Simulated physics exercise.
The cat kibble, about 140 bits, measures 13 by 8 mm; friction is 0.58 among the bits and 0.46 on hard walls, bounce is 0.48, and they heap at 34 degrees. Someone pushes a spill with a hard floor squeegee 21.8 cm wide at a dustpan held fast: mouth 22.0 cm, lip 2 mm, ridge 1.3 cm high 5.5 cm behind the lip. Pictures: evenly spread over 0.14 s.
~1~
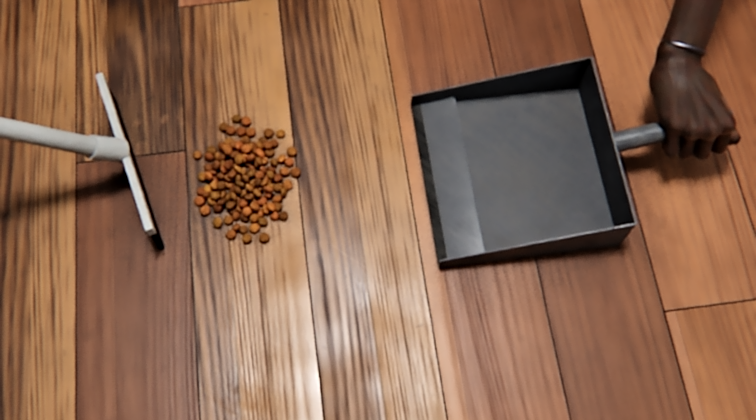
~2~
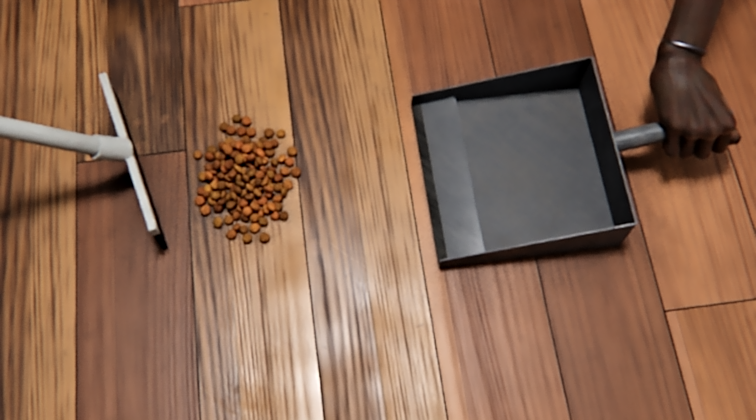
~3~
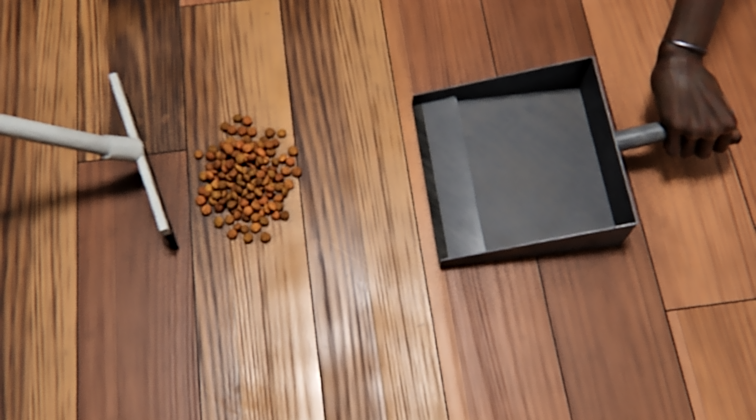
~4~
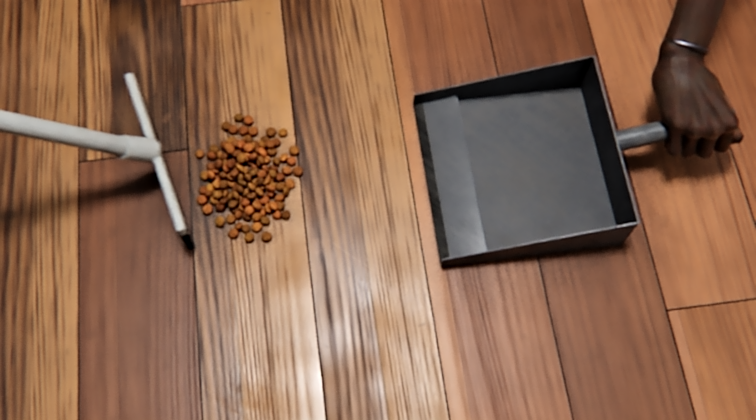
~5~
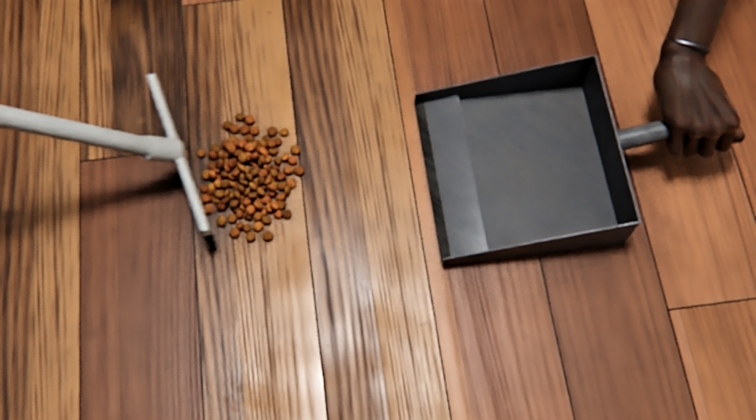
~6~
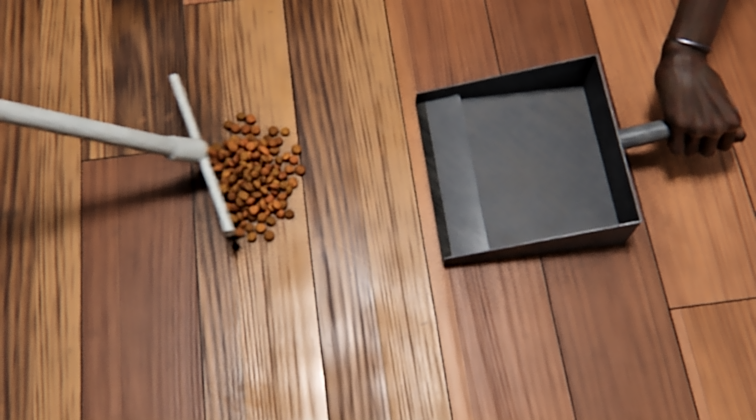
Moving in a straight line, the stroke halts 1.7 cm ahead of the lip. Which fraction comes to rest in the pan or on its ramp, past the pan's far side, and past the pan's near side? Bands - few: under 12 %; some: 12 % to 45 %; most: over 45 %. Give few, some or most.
In the pan or on its ramp: Some, past the pan's far side: Some, past the pan's near side: Few.
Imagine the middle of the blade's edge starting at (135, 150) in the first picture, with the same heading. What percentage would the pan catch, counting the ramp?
25 %.
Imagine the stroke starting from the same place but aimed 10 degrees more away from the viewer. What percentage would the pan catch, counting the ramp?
25 per cent.
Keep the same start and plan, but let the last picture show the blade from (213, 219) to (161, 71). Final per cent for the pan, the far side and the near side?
You'd see pan at 20, far at 20 and near at 0.
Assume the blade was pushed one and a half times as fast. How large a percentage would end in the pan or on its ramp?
Some 45 %.
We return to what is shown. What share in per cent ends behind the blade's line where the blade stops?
Around 5 per cent.
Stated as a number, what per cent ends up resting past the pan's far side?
About 15 %.
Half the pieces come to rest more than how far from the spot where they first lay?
22 cm or thereabouts.
Then, 0.14 s after the last picture, middle of the blade 15 cm from the lip; 0 % over the lip, far side 10 %, near side 0 %.
Then, 0.23 s after the last picture, middle of the blade 7 cm from the lip; 0 % over the lip, far side 15 %, near side 0 %.
Then, 0.45 s after the last picture, middle of the blade 4 cm from the lip; 25 % over the lip, far side 15 %, near side 0 %.
In the end, pan 25 %, far side 15 %, near side 0 %, in front of the lip or behind the blade 60 %.
